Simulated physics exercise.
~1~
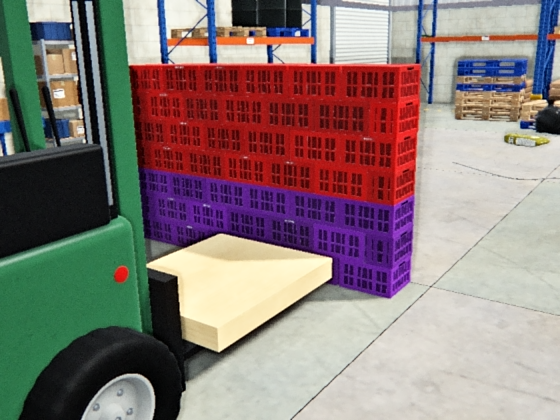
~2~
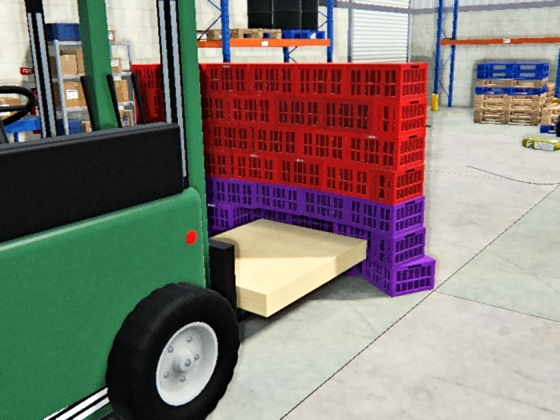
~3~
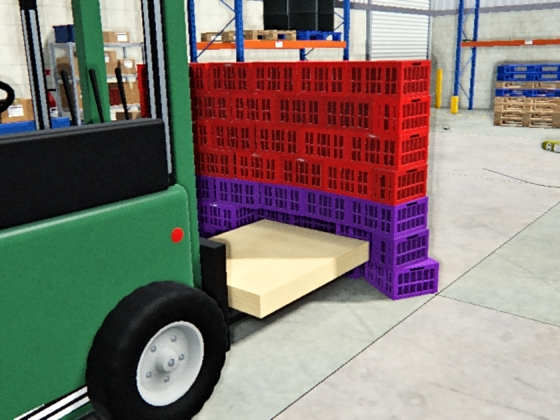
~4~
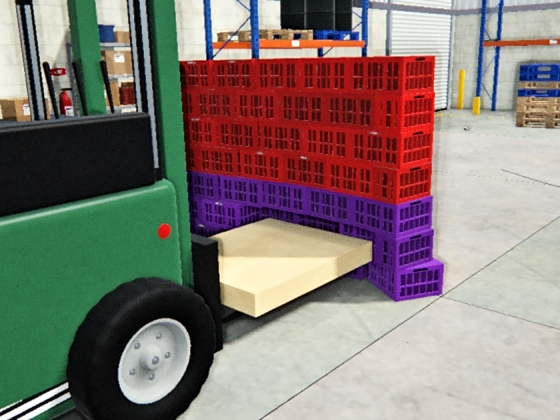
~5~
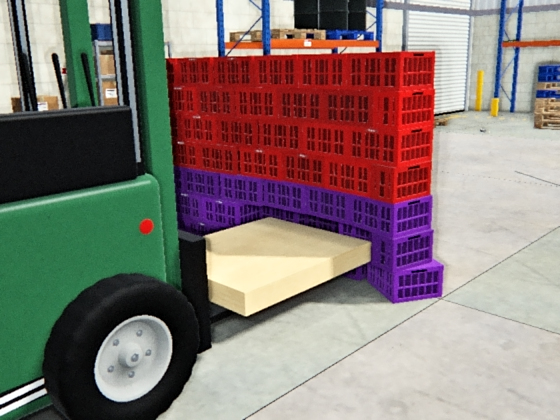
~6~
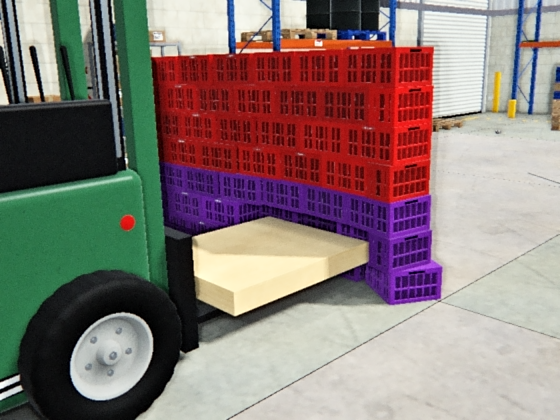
At first, a green forklift stands at the left of a warehouse, holding a flat, pale load low in front of a wall of slatted crates, red above and purple below. The forklift moves forward and the load pushes into the purple part of the wall. A few purple crates at the near end shift out of line, the lowest one sticking out furthest to the right. The forklift then stays put against the stack while the view drifts slowly sideways. In the end, the wall is still standing, with the red crates in their rows and none fallen.
